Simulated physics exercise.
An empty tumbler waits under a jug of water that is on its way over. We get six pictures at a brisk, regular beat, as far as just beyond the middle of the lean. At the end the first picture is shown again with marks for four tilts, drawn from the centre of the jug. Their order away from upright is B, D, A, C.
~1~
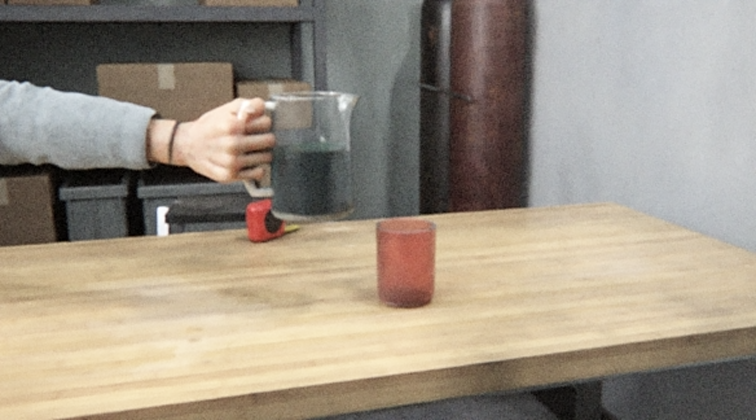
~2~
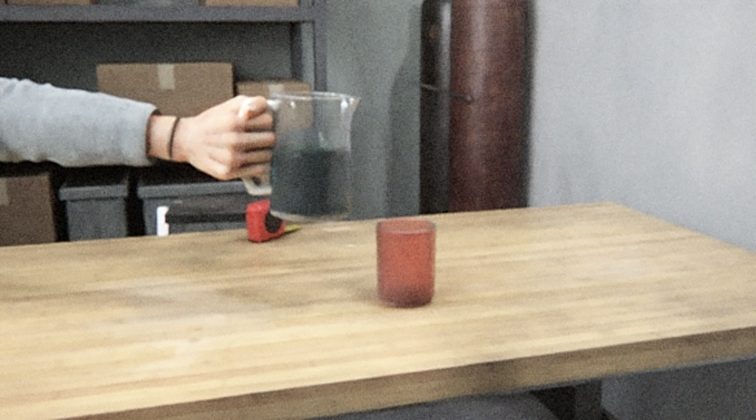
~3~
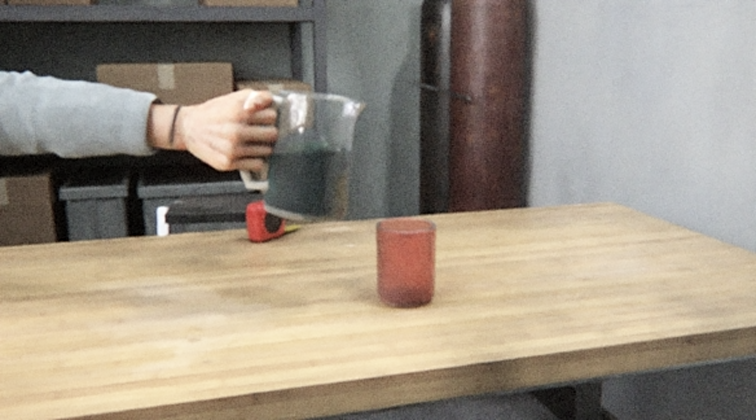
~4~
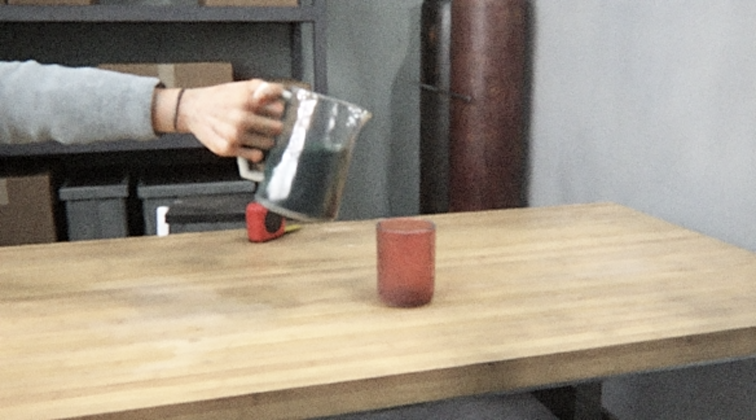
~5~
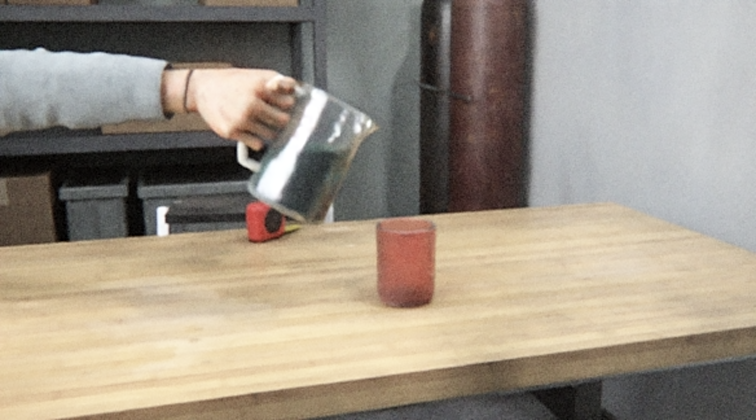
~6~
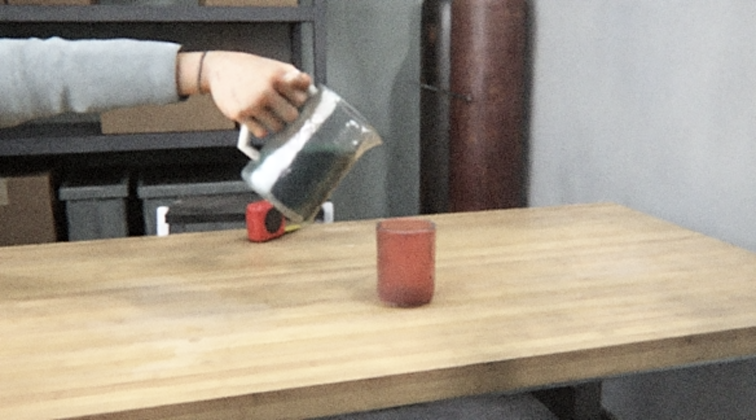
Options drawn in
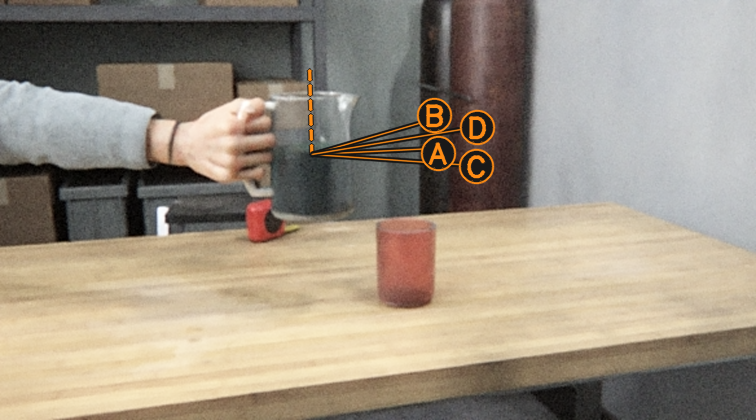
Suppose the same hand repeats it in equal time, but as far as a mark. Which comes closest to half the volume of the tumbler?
Use mark B.
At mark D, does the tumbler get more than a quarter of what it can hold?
Yes, it does.
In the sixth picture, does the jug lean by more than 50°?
No, it does not.
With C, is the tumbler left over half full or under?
Over.
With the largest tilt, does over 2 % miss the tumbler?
Yes.
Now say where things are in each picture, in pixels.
In the first frame, upright, lip at (357, 97); rim of the tumbler round (406, 224); nothing has left yet.
In the second frame, tipped about 2°, lip at (359, 98); nothing has left yet.
In the third frame, tipped about 8°, lip at (365, 104); nothing has left yet.
In the fourth frame, tipped about 18°, lip at (372, 114); nothing has left yet.
In the fifth frame, tipped about 29°, lip at (378, 127); nothing has left yet.
In the sixth frame, tipped about 42°, lip at (381, 141); nothing has left yet.
In orange, A at (421, 149); B at (418, 123); C at (459, 164); D at (460, 129).
If A is chosen, the tumbler ends with about 78 % of what it can hold; 10 % of the water is spilt.
If B is chosen, the tumbler ends with about 47 % of what it can hold; 4 % of the water is spilt.
If C is chosen, the tumbler ends with about 88 % of what it can hold; 15 % of the water is spilt.
If D is chosen, the tumbler ends with about 65 % of what it can hold; 5 % of the water is spilt.
